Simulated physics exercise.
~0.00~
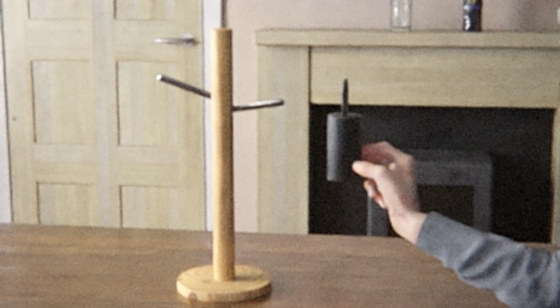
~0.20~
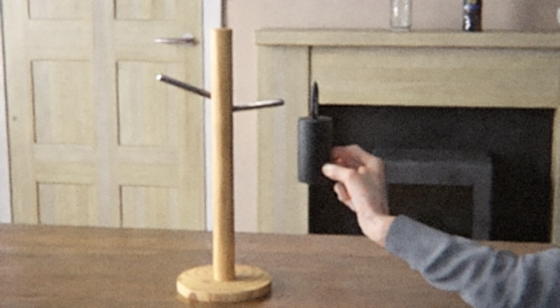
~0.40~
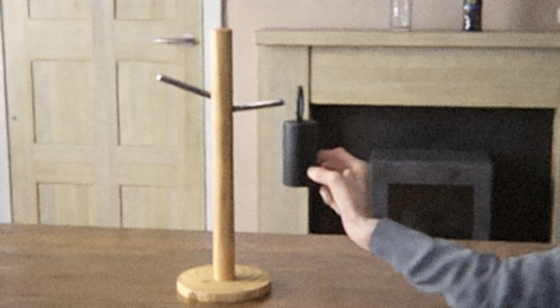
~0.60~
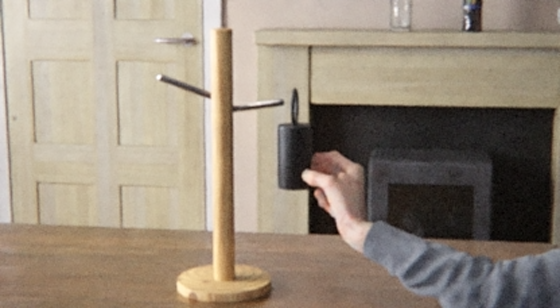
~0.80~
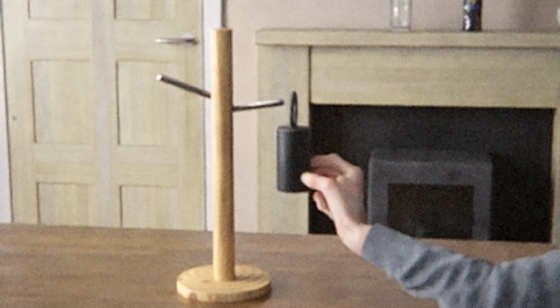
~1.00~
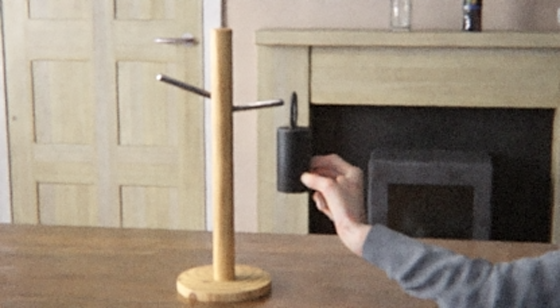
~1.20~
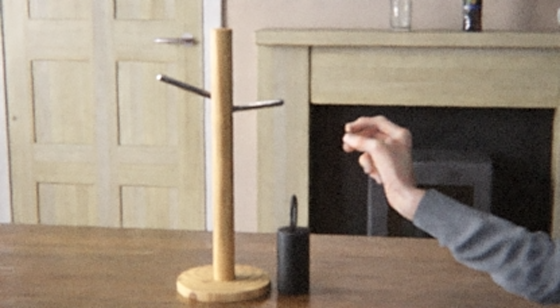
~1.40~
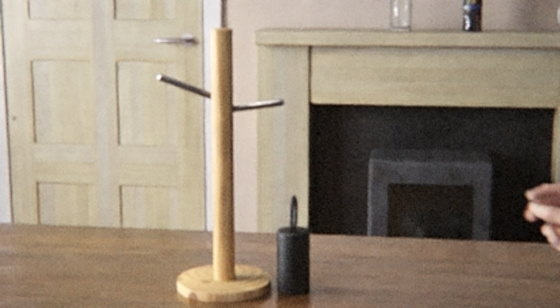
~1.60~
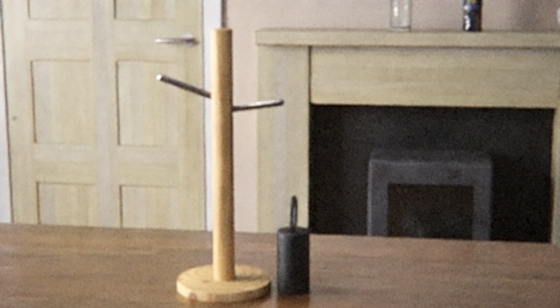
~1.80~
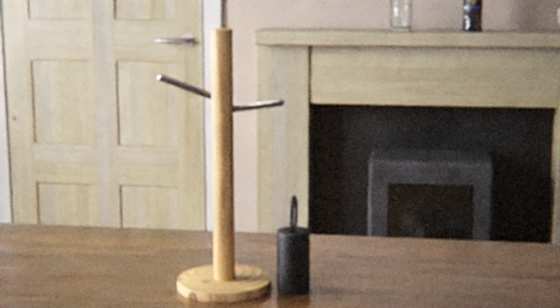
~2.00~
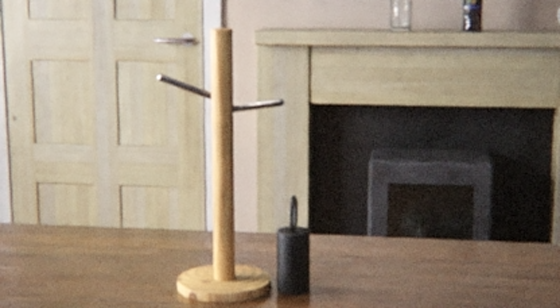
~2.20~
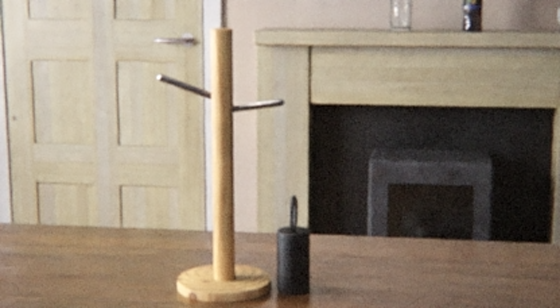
A black lantern, cylindrical with a ring on top, is held up by a hand to the right of a wooden peg stand on a table, with a fireplace behind. The hand carries it left in small moves until its ring is at the tip of the stand's right peg. There the hand holds it almost still for a while. Then the hand lets go and draws back, and the lantern drops to the table instead of staying hanging. The hand leaves to the right, and the lantern remains upright beside the base of the unmoved stand.
